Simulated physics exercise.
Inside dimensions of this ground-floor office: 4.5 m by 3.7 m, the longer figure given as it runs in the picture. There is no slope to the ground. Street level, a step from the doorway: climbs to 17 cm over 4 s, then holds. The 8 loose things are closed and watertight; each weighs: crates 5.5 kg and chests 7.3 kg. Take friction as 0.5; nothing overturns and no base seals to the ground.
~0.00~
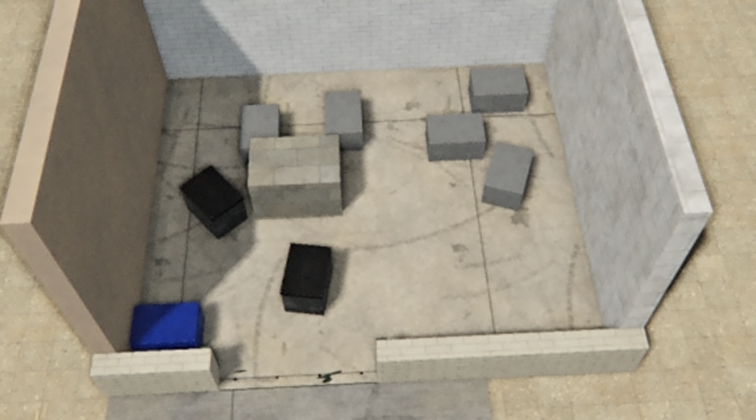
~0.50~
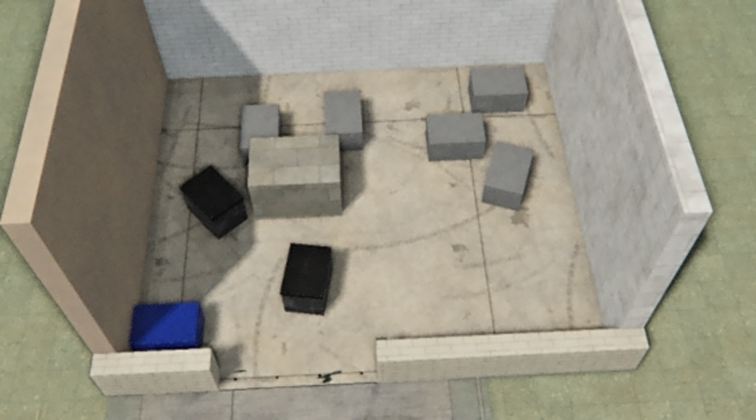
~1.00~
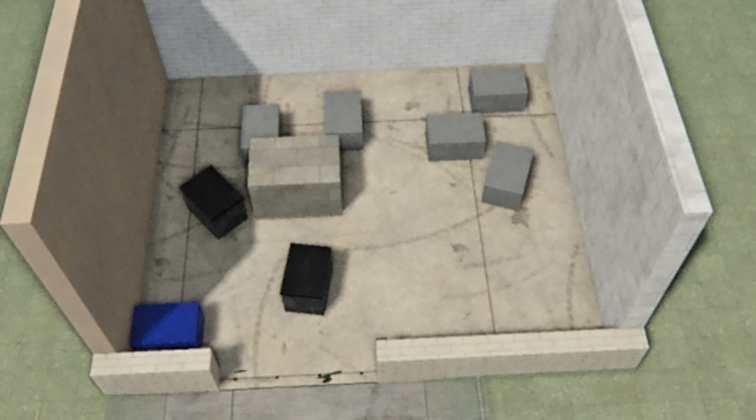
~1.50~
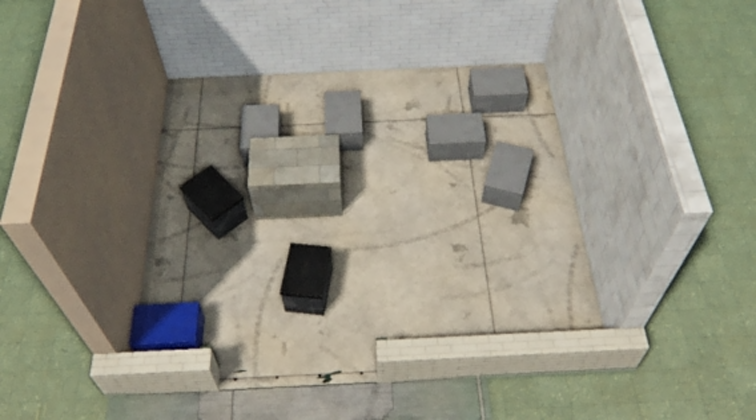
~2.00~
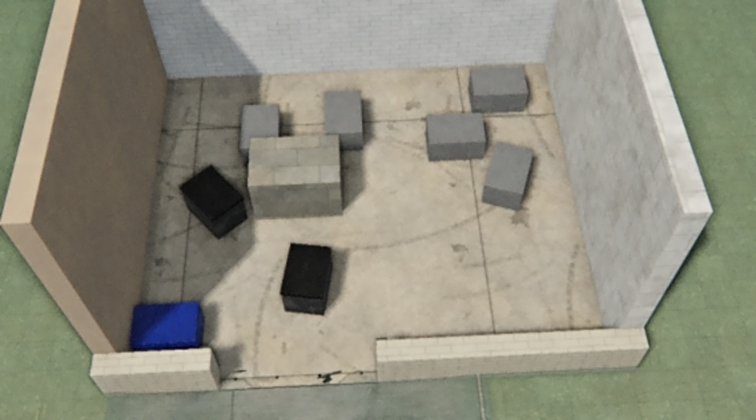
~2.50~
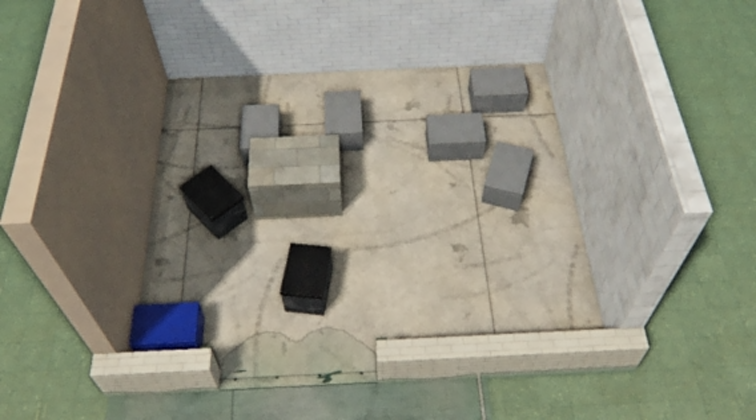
Greenish water spreads over the ground outside and edges through the doorway of the still room.
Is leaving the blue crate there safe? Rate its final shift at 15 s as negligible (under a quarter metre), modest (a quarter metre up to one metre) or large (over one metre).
Large.
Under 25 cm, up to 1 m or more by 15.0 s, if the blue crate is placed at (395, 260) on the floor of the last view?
Outcome - it covers a small distance.
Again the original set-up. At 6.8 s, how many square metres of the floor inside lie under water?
Roughly 13 m2.
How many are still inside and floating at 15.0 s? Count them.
Count: 8.
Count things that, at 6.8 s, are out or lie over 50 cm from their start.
By my tally, 3.
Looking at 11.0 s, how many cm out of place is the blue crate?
About 100 cm.
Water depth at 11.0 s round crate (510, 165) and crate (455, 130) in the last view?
I'd estimate 6 cm for the first and 9 cm for the second.
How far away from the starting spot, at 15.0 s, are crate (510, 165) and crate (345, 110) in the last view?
Shifts: 200 cm / 140 cm.
After 3.5 s the blue crate is near (164, 323), 0.0 m from its start, aground; 0 afloat.
After 6.8 s the blue crate is near (164, 325), 0.0 m from its start, aground; 3 afloat.
After 11.0 s the blue crate is near (170, 230), 1.0 m from its start, afloat; 8 afloat.
After 15.0 s the blue crate is near (207, 129), 2.2 m from its start, afloat; 8 afloat.
